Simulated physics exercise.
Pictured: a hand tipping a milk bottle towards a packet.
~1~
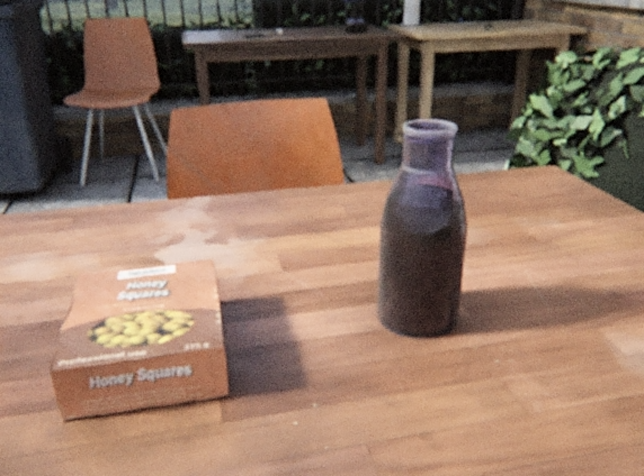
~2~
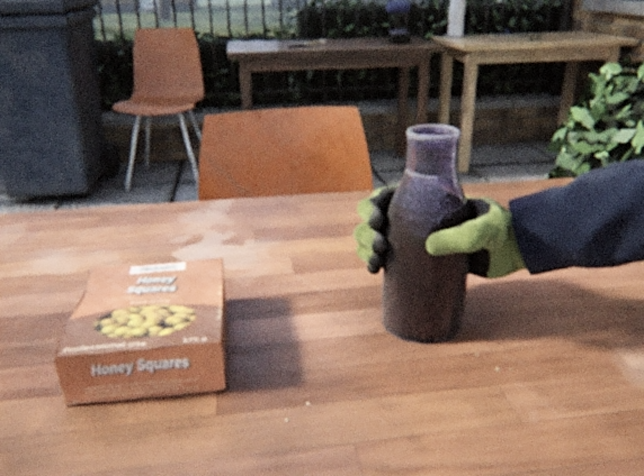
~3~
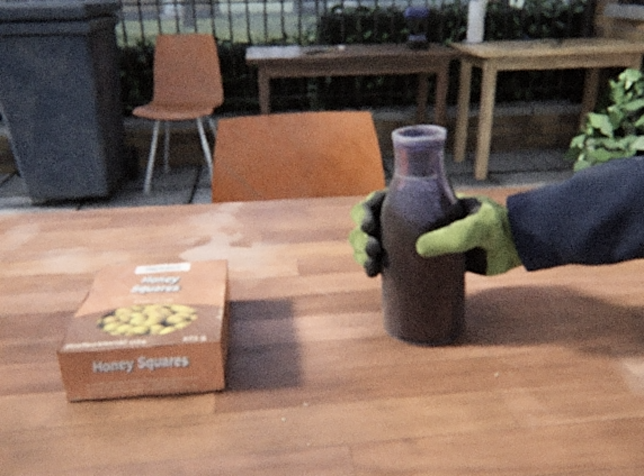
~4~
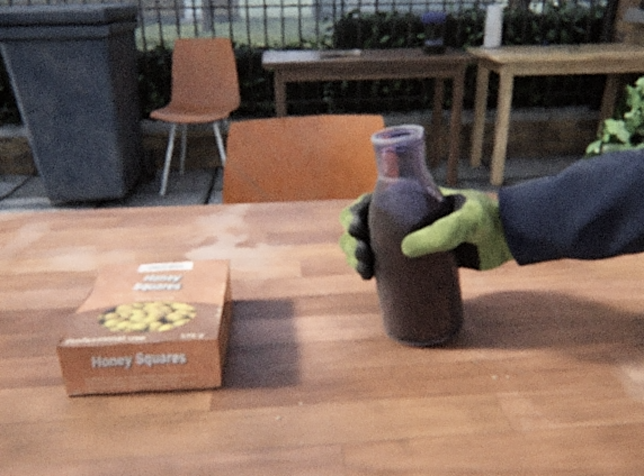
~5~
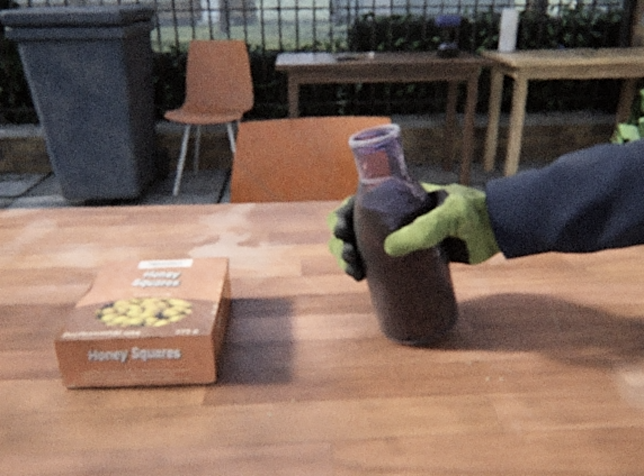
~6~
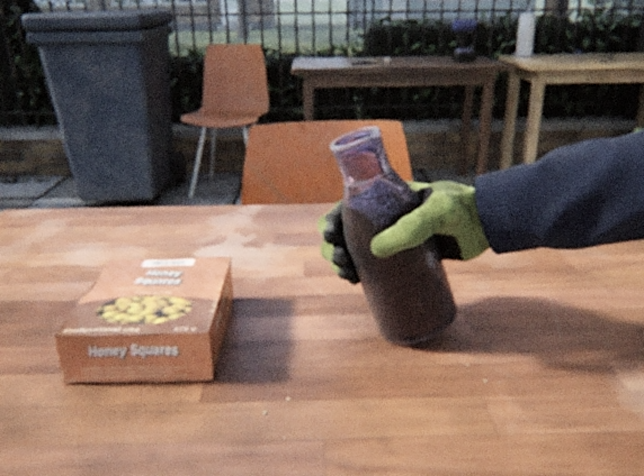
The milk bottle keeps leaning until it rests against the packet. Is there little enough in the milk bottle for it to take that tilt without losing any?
No, some comes out.
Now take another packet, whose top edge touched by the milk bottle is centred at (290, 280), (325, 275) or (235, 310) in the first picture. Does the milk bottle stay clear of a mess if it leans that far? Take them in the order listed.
Taking each in turn: Nothing escapes, nothing escapes, some escapes.
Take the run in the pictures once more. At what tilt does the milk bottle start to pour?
At 70 degrees or so.
Shortly, the milk bottle leans by about 45°; none is lost.
Then, the milk bottle leans by about 70°; it has lost some; all of the coffee is inside.
At the finish, the milk bottle leans by about 80°, against the packet; it has lost some; about two thirds of the coffee is inside.
